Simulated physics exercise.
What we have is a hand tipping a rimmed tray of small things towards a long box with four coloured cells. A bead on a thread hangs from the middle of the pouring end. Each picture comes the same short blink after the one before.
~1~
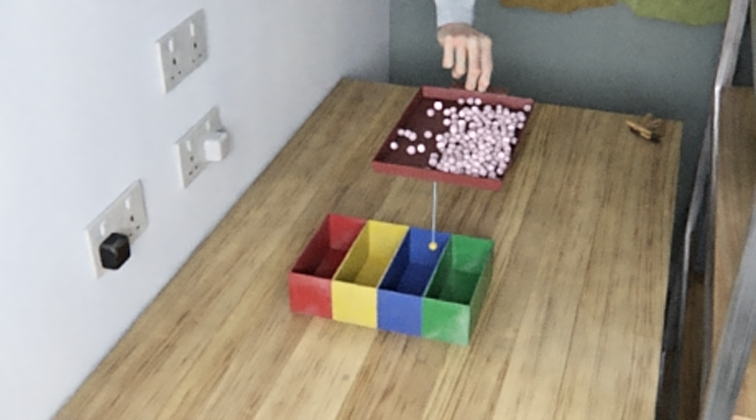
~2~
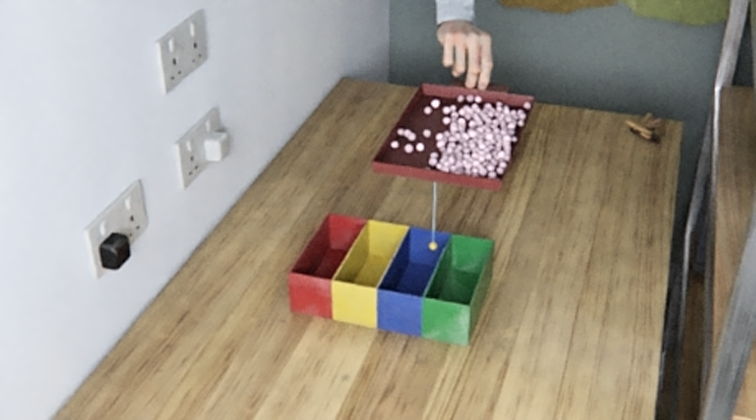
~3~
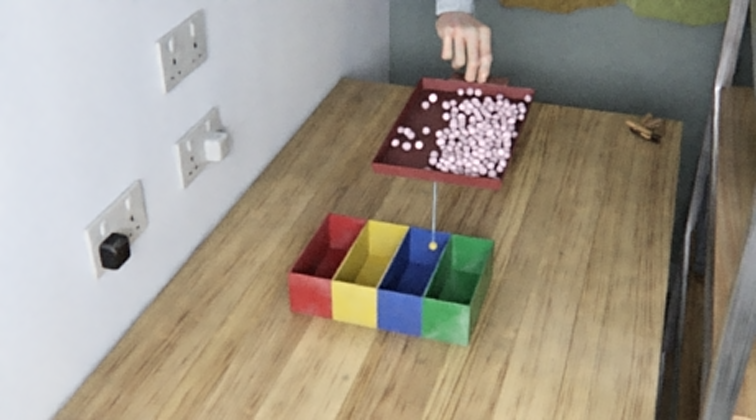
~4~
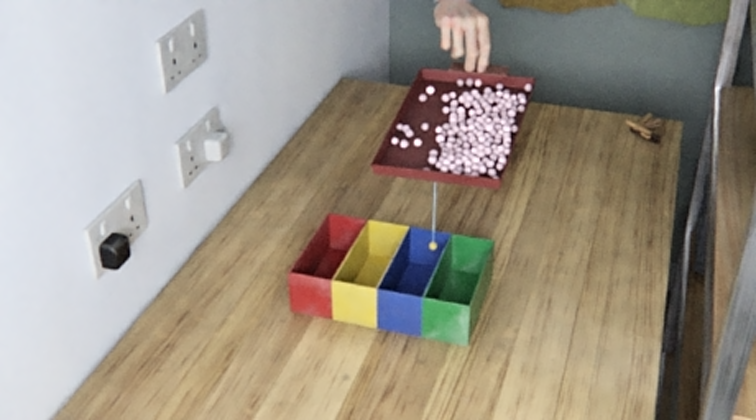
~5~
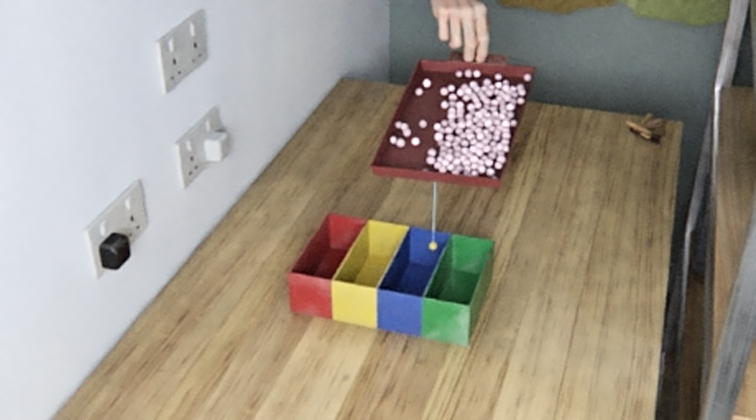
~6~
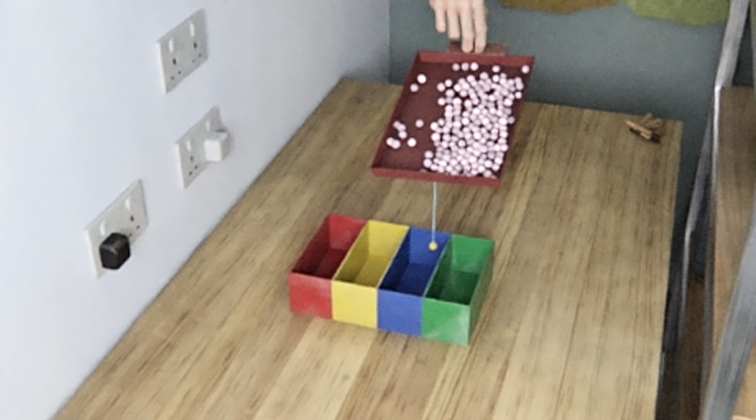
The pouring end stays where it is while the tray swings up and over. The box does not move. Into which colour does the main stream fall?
Most goes to the yellow cell.
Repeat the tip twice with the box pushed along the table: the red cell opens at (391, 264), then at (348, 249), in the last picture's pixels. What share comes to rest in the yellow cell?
Near 20 % and 50 %.
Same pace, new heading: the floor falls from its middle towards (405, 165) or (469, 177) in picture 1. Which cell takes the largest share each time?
In turn: That yellow cell; the cell in green.
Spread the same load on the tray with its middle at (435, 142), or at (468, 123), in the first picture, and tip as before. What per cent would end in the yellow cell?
In turn 60 and 60 in a hundred.
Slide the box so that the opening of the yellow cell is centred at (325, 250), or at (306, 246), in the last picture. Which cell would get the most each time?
In turn: The blue cell; the green one.
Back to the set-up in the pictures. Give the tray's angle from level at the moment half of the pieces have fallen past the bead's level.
Near 90 degrees.
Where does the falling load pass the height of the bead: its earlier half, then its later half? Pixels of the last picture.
Around (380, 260) and then (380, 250).
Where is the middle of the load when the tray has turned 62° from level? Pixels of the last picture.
Roughly at (421, 152).
Shortly afterwards, tray tipped steeply; all but a few on the tray; only a few in the yellow cell; only a few in the red cell; a little falling or outside the box.
Next, tray tipped past a quarter turn; a little on the tray; near half in the yellow cell; near a quarter in the blue cell; a little in the green cell; a little in the red cell; near a quarter falling or outside the box.
Some moments later, tray tipped past a quarter turn; near half in the yellow cell; near a quarter in the blue cell; a little in the green cell; a little in the red cell; a little falling or outside the box.
In the end, tray tipped past a quarter turn; near half in the yellow cell; near a quarter in the blue cell; a little in the green cell; a little in the red cell; a little outside the box.
